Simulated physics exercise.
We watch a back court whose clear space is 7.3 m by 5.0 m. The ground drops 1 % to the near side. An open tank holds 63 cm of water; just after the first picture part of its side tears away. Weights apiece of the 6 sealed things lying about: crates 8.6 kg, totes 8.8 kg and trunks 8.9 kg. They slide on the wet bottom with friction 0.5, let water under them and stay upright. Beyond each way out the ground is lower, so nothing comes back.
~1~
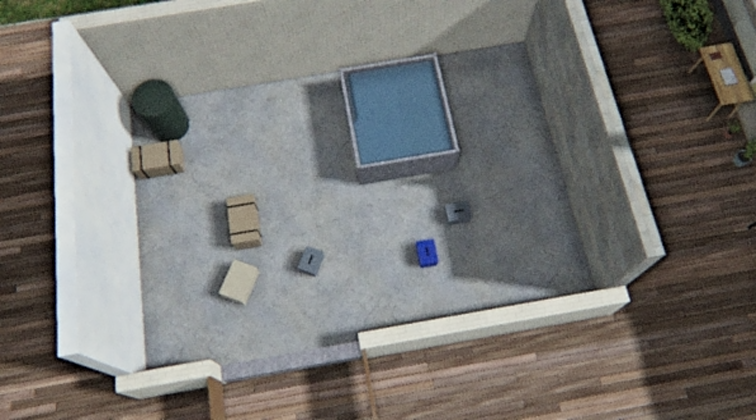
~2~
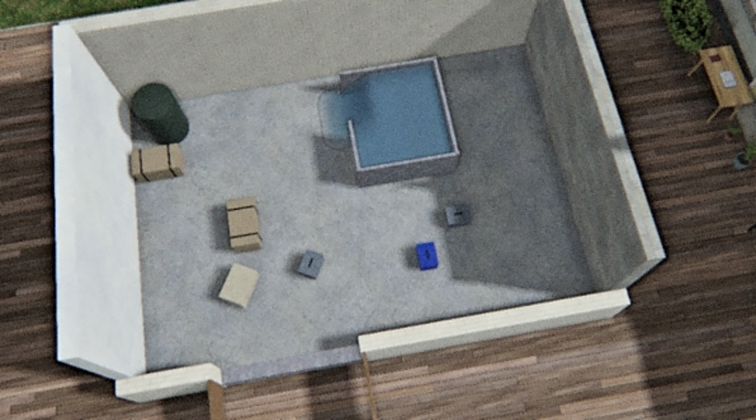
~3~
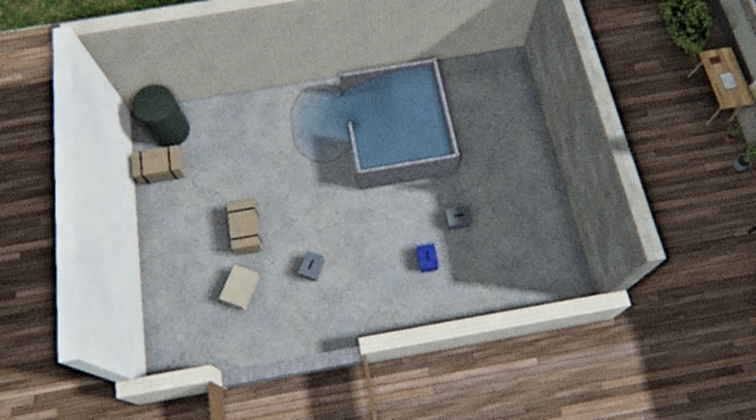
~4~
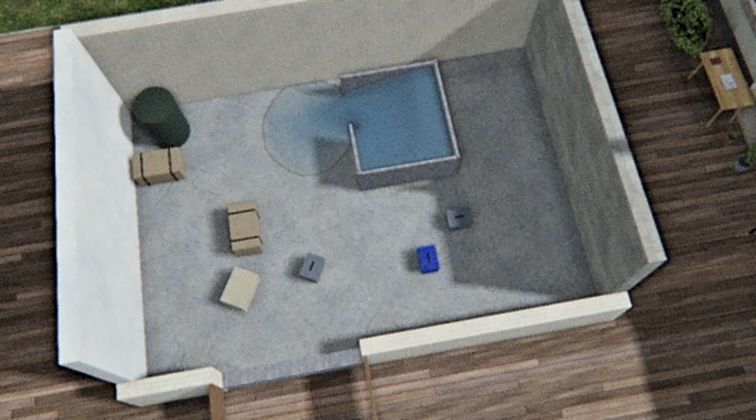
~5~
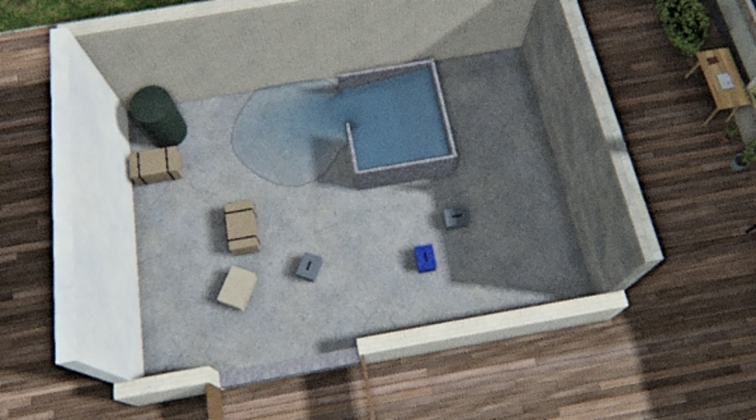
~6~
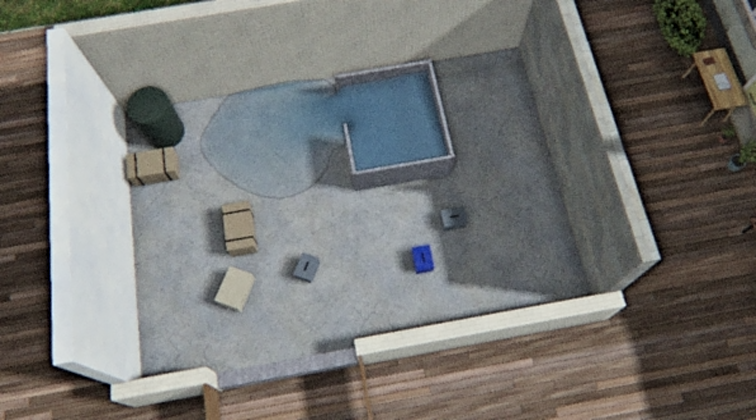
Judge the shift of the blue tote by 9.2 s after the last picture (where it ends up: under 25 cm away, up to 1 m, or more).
The blue tote holds its place.
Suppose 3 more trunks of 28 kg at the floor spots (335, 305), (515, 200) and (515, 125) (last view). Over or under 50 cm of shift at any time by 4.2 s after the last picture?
In turn: Under, under, short of it.
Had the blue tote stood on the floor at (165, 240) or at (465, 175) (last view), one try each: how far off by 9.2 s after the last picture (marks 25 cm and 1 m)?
In turn: It travels far; it stays put.
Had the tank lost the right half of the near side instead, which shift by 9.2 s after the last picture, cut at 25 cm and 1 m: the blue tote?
In that case the blue tote travels far.
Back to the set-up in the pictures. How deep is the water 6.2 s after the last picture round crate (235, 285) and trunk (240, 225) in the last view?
About 3 and 6 cm.
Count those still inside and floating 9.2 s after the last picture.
I count 1.
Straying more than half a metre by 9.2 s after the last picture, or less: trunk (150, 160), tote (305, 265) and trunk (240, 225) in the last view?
In that order: More, less, over.
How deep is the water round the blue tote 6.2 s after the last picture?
About 1 cm.
Then, 1.2 s after the last picture the blue tote is near (423, 257), 0.0 m from its start, aground; 0 of 6 are out; 1 afloat.
Then, 3.8 s after the last picture the blue tote is near (423, 257), 0.0 m from its start, aground; 0 of 6 are out; 2 afloat.
Then, 6.2 s after the last picture the blue tote is near (423, 257), 0.0 m from its start, aground; 0 of 6 are out; 2 afloat.
Then, 9.2 s after the last picture the blue tote is near (425, 256), 0.0 m from its start, aground; 1 of 6 are out; 1 afloat.
